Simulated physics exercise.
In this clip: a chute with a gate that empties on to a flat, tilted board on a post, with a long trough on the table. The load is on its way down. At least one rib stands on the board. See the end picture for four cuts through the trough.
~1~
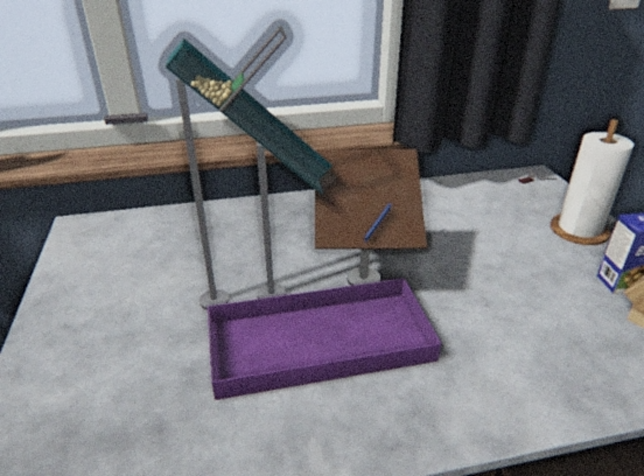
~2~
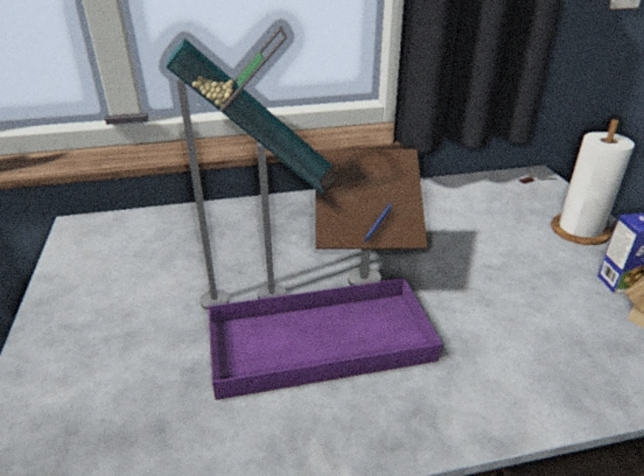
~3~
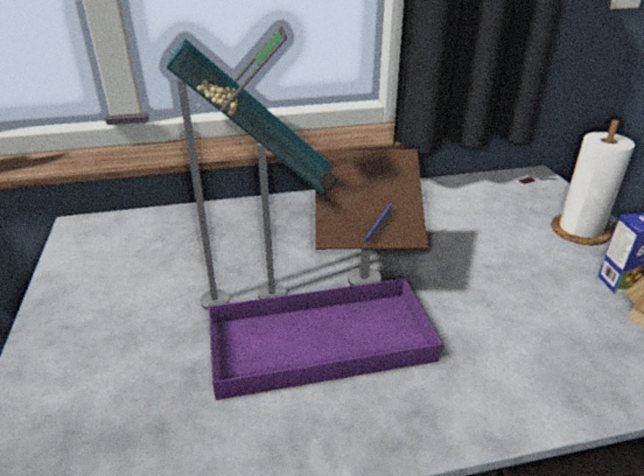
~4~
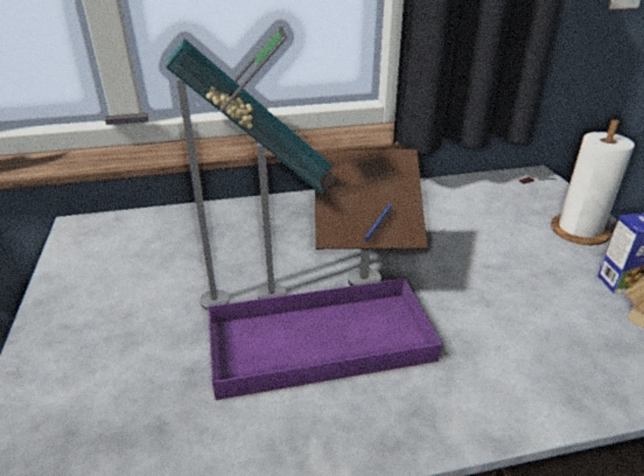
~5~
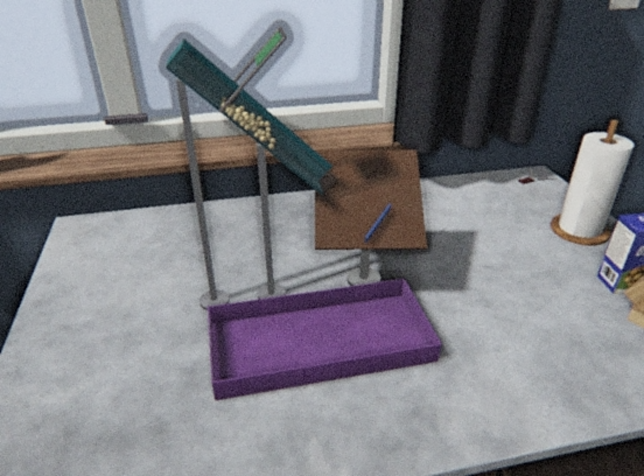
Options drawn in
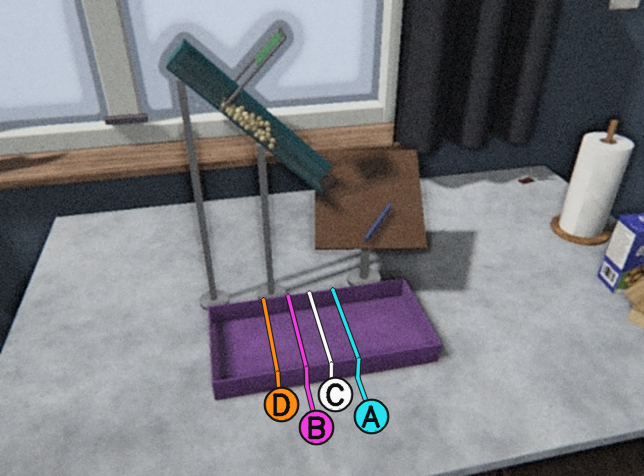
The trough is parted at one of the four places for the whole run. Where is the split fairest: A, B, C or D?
A works best here.
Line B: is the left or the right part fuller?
Right.
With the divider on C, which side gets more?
The right side.
On the marked copy, line A crosses the front rim at (358, 358); line B crosses the front rim at (306, 367); line C crosses the front rim at (331, 362); line D crosses the front rim at (277, 372).
Choosing A, of what is caught, roughly a third on the left of the divider, roughly two thirds on the right.
Choosing B, of what is caught, not one piece on the left of the divider, every piece on the right.
Choosing C, of what is caught, not one piece on the left of the divider, every piece on the right.
Choosing D, of what is caught, not one piece on the left of the divider, every piece on the right.
